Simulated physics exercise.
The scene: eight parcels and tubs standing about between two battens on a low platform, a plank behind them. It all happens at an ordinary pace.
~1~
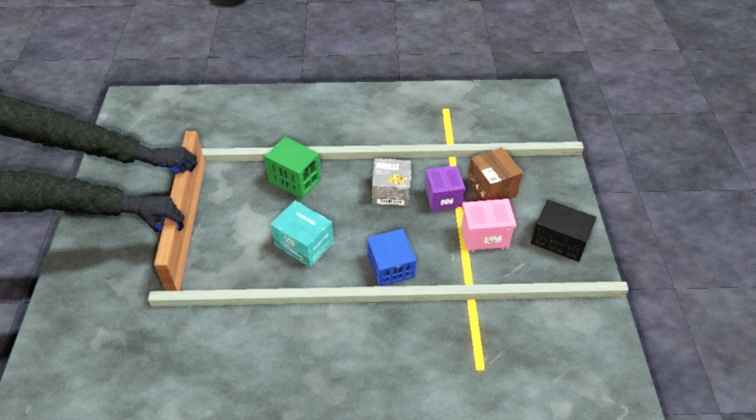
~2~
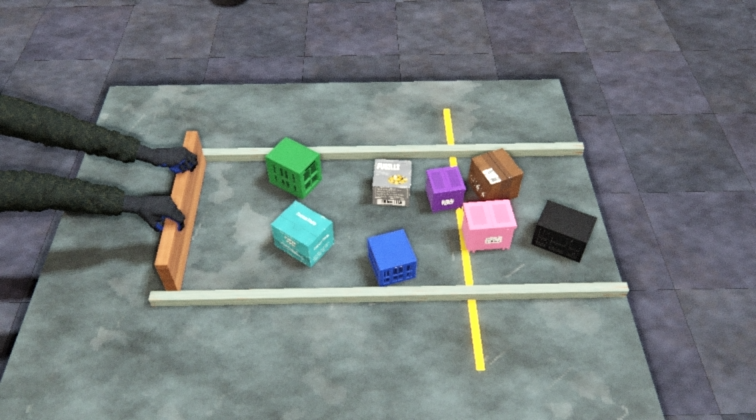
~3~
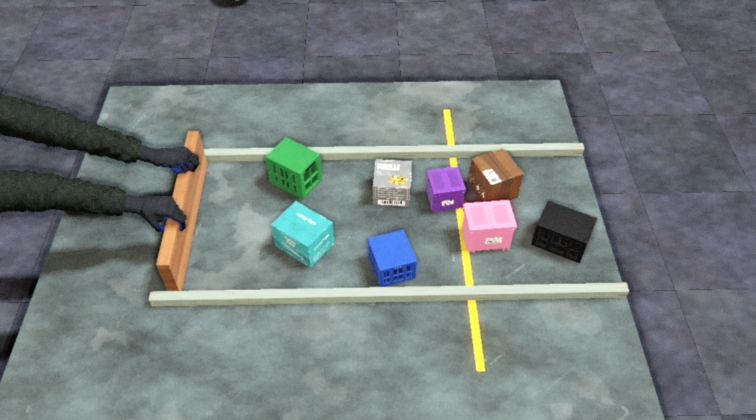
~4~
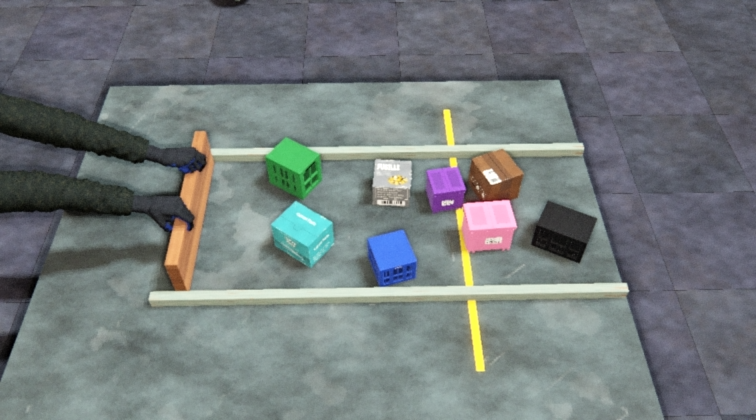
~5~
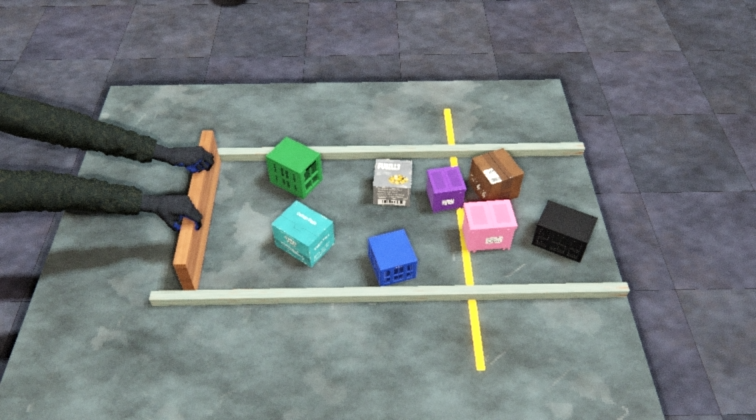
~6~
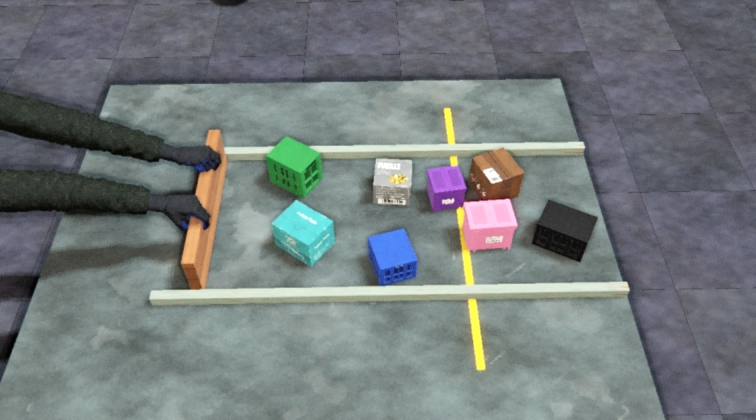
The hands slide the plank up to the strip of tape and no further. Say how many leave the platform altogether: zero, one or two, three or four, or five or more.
The number that fall off is zero.
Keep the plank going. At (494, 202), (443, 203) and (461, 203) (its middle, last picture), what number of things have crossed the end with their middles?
It would be 1, 0 and 0.
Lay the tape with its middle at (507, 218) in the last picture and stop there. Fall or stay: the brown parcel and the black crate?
The brown parcel stays on; the black crate falls.
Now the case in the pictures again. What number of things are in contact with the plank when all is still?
4 of them.
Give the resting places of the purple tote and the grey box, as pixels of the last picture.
Near (527, 207) and (479, 189).
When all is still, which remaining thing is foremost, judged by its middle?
Foremost is the black crate.
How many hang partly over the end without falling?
The number is 1.
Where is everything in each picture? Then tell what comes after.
In the first frame, black crate (563, 231); brown parcel (494, 177); pink tote (487, 226); plank (183, 208); tape (460, 219).
In the second frame, brown parcel (495, 178); plank (183, 208).
In the third frame, pink tote (487, 227); grey box (392, 183).
In the fourth frame, black crate (564, 232); blue crate (392, 259).
In the fifth frame, brown parcel (495, 178); turquoise box (304, 234).
In the sixth frame, black crate (564, 231); brown parcel (496, 177); pink tote (488, 226); plank (207, 207); tape (462, 218).
Soon after, none off yet; black crate at rest near (564, 231); brown parcel at rest near (496, 177); pink tote at rest near (488, 226).
In the end, the number that fall off is zero.
